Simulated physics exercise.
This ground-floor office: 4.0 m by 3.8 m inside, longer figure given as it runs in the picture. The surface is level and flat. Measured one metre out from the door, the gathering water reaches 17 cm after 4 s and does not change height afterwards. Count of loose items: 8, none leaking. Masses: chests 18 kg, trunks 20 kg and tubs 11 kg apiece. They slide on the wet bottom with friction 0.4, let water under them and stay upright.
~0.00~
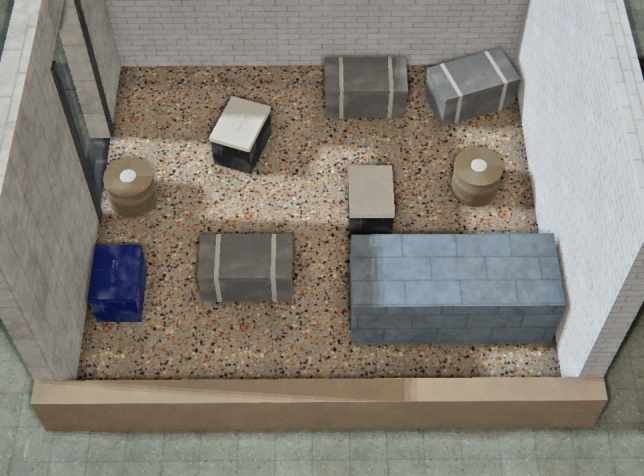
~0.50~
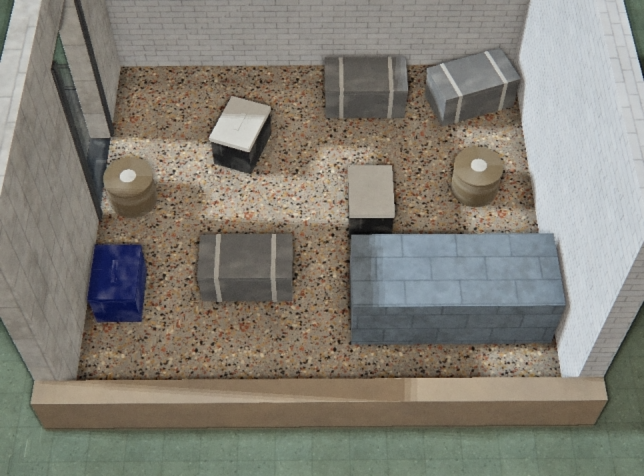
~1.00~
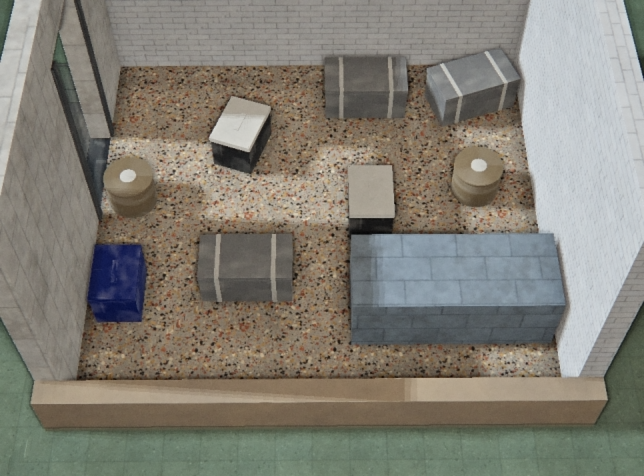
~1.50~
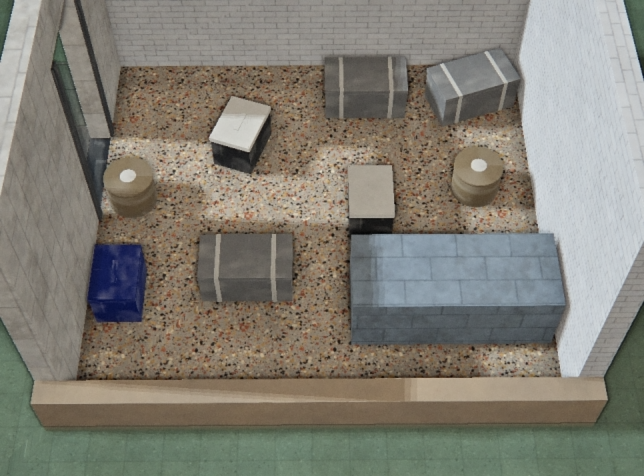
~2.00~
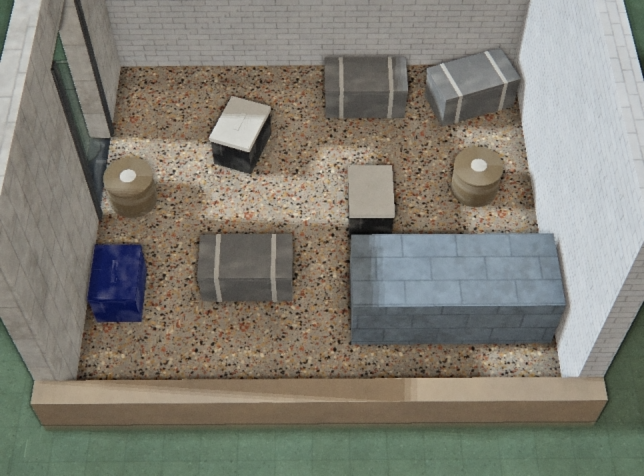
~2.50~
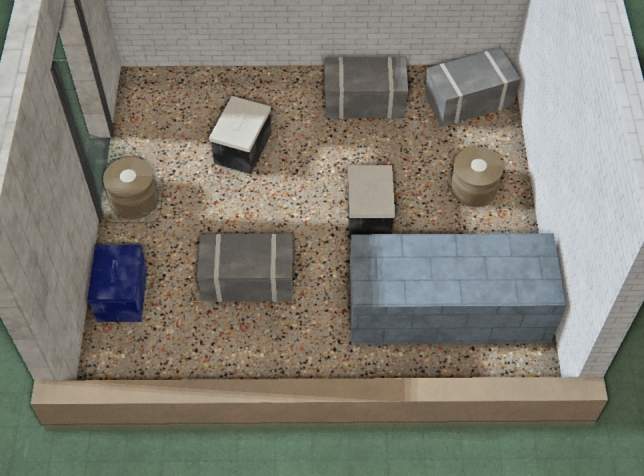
In a walled room with a speckled floor, a blue chest, grey trunks, round tubs and a long block all stayed where they were, and nothing inside noticeably moved.
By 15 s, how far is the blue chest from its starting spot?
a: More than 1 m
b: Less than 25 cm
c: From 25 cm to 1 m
Less than 25 cm (b).
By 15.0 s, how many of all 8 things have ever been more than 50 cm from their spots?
The tally stands at 5.
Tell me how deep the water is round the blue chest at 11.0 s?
5 cm, roughly.
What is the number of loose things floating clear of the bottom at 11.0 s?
It comes to 4.
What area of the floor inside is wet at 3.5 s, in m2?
Wet area: Approx. 1.5 m2.
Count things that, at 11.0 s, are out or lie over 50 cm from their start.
The number comes to 4.
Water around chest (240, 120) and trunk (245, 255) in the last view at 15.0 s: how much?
Some 10 cm at the first, some 7 cm at the second.
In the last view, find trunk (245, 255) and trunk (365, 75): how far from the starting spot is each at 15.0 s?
They sit 40 cm and 100 cm away, in the order given.
After 3.5 s the blue chest is near (115, 272), 0.0 m from its start, aground; 0 afloat.
After 6.8 s the blue chest is near (115, 272), 0.0 m from its start, aground; 0 afloat.
After 11.0 s the blue chest is near (115, 272), 0.0 m from its start, aground; 4 afloat.
After 15.0 s the blue chest is near (115, 272), 0.0 m from its start, aground; 7 afloat.
